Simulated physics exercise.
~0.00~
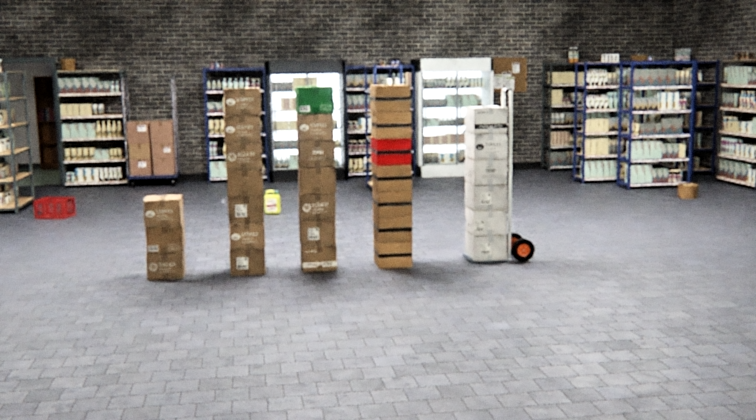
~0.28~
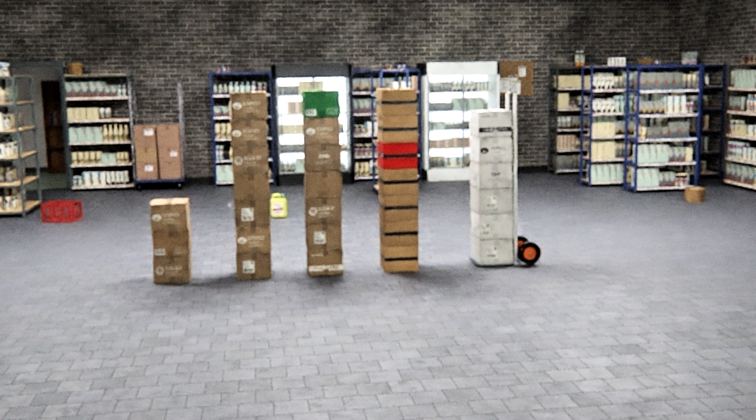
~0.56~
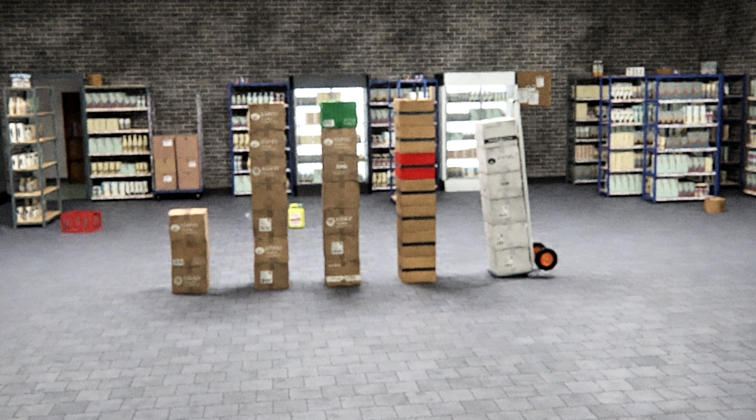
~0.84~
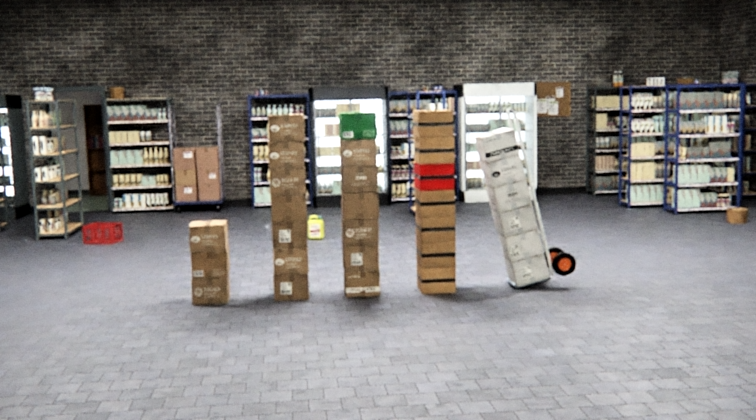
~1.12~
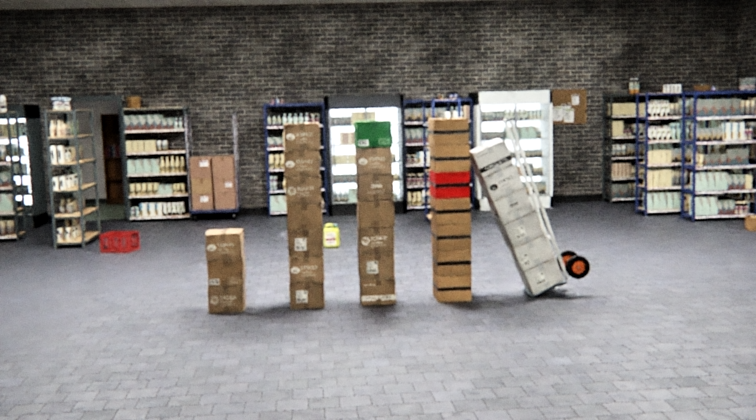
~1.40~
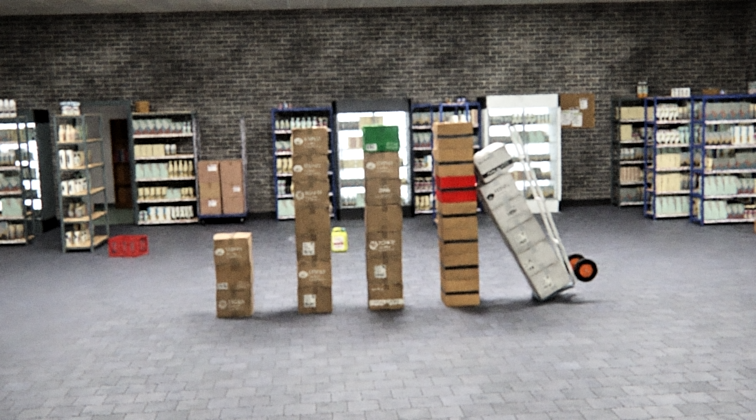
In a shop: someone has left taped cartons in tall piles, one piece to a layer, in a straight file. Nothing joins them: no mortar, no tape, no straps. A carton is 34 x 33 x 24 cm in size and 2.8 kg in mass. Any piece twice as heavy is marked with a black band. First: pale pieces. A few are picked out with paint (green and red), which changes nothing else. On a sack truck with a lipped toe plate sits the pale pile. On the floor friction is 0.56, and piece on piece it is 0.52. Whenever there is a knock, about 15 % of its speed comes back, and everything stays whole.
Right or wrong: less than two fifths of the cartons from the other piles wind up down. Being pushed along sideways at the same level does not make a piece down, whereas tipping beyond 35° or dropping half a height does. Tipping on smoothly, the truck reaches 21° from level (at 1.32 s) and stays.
Right.
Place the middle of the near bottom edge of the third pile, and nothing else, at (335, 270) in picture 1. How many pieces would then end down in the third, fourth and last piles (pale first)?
Third 0, fourth 0, last 0 down.
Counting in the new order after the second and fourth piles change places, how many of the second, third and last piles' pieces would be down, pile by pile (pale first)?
After the swap, the second pile would have 7 down, the third 7 and the last 3.
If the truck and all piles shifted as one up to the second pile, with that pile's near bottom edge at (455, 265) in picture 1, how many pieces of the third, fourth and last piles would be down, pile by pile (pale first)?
That would give third 0, fourth 0 and last 0.
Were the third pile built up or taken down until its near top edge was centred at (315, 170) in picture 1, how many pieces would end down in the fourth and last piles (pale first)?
Fourth 0, last 0.
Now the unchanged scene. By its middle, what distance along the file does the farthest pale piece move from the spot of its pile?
It ends some 60 cm away.
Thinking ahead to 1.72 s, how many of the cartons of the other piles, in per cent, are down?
0 %.
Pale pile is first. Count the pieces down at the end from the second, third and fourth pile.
Pieces per pile: Second: 0; third: 0; fourth: 0.
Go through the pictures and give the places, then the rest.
In the first picture (each place is the centre of the face we see best; the camera pans a little), truck frame (511, 125) 0° forward; green carton (316, 100); red carton (394, 152); the others all in place.
In the second picture, truck frame (515, 128) 1° forward; green carton (322, 104).
In the third picture, truck frame (521, 136) 6° forward, top of the pale pile leaning 6°; red carton (418, 166); the others all in place.
In the fourth picture, truck frame (522, 145) 13° forward, top of the pale pile leaning 13°; red carton (437, 177); the others all in place.
In the fifth picture, truck frame (522, 153) 19° forward, top of the pale pile leaning 22°; red carton (453, 185); the others all in place.
In the sixth picture, truck frame (526, 158) 21° forward, top of the pale pile leaning 27°; red carton (459, 189); green carton (382, 139); 2 have shifted.
By 1.72 s, 0 of the pale pile down; none of the 24 other cartons down, 2 disturbed.
By 2.00 s, 0 of the pale pile down; none of the 24 other cartons down, 1 disturbed.
When it is over (2.6 s), 0 of the pale pile down; none of the 24 other cartons down, 1 disturbed; red carton unmoved; green carton unmoved. That is 0 per cent. In pixels of the last frame, middles, red carton near (457, 188), green carton near (380, 138).
